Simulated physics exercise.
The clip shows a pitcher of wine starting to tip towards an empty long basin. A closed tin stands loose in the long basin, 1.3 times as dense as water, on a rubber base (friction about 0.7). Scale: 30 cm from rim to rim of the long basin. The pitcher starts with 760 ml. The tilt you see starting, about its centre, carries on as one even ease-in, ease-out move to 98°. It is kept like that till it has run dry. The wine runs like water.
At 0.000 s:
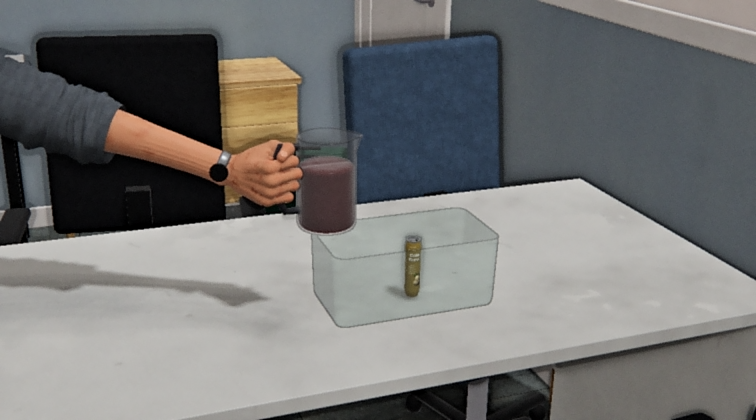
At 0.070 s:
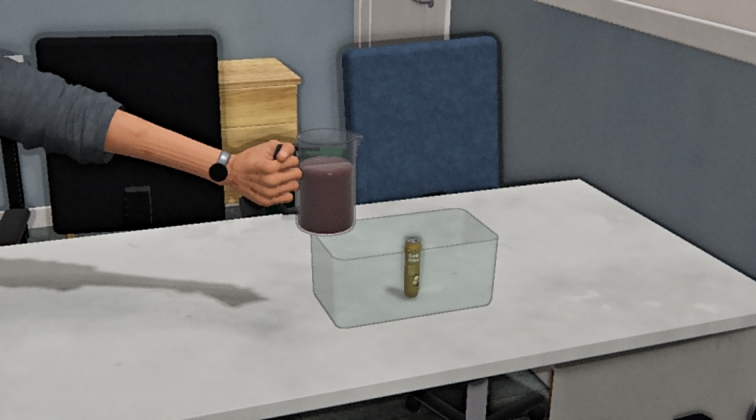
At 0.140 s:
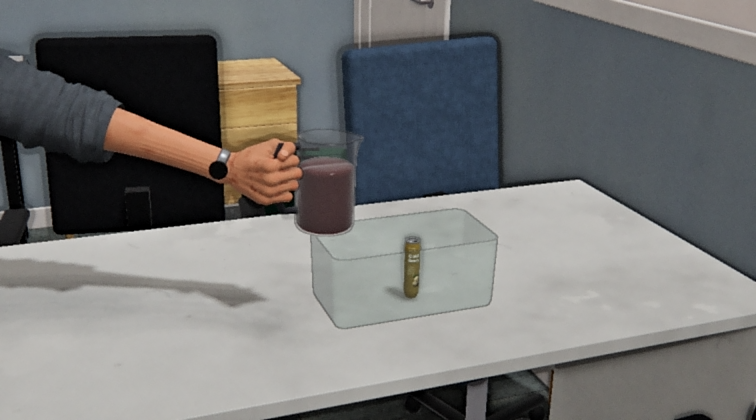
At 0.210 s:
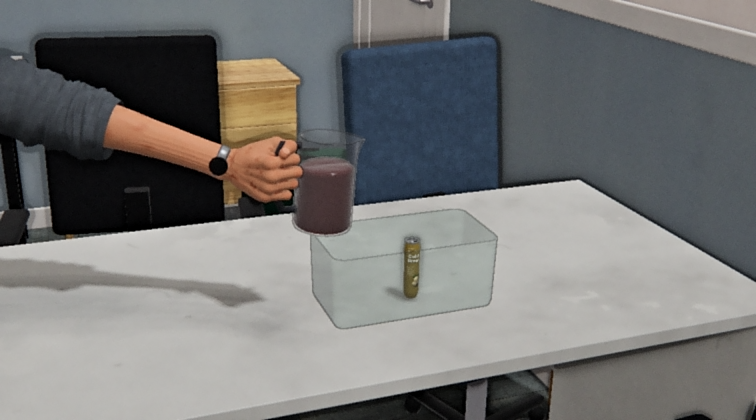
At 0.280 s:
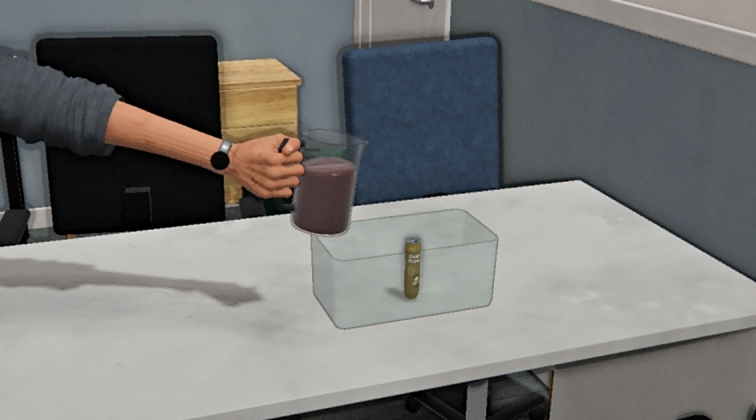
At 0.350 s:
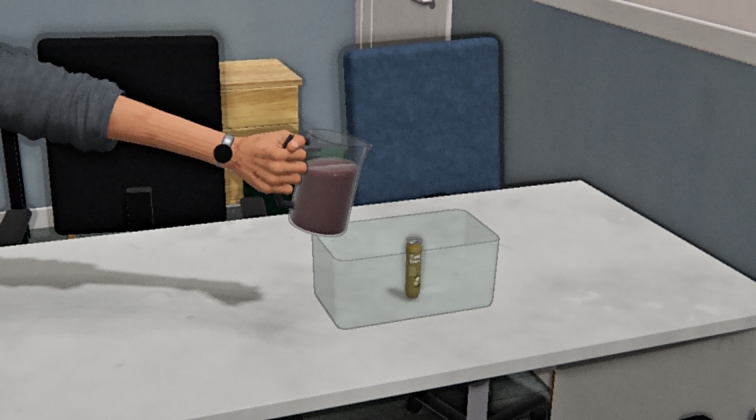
A hand held a clear pitcher of dark purplish liquid above a long see-through basin with a small greenish-yellow tin standing inside, then slowly tilted the pitcher slightly to the right.
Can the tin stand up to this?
The tin falls.
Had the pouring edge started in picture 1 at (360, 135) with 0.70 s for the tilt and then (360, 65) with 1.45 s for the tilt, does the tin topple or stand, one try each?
First it falls; then it stays up.
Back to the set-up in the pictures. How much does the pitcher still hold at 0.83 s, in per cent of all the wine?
About 98 per cent.
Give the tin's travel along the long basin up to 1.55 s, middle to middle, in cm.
Some 7 cm.
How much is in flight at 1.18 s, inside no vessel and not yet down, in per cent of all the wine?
Some 14 per cent.
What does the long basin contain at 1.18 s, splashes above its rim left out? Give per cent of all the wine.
Near 22 in a hundred.
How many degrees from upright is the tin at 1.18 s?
It is at some 0°.
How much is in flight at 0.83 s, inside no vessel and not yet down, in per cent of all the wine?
About 2 per cent.
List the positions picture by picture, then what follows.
Tilt 0°; pouring edge (362, 134); surface from (298, 166) to (351, 161); the long basin's rim runs from (322, 243) to (482, 223); the tin's top is at (413, 242), in the first picture.
Tilt 1°; pouring edge (362, 135); surface from (298, 167) to (351, 162), in the second picture.
Tilt 2°; pouring edge (363, 136); surface from (298, 167) to (351, 162), in the third picture.
Tilt 5°; pouring edge (364, 138); surface from (298, 168) to (352, 162), in the fourth picture.
Tilt 9°; pouring edge (367, 141); surface from (300, 169) to (354, 162), in the fifth picture.
Tilt 13°; pouring edge (371, 144); surface from (302, 169) to (356, 162), in the sixth picture.
After 0.83 s the tilt is 60° and 98 per cent is still to pour; the tin stands where it began.
After 1.18 s the tilt is 90° and 64 per cent is still to pour; the tin stands where it began.
After 1.55 s the tilt is 98° and 18 per cent is still to pour; the tin lies on its side.
After 1.95 s the tilt is 98° and 4 per cent is still to pour; the tin lies on its side.
In the end the tin lies on its side.
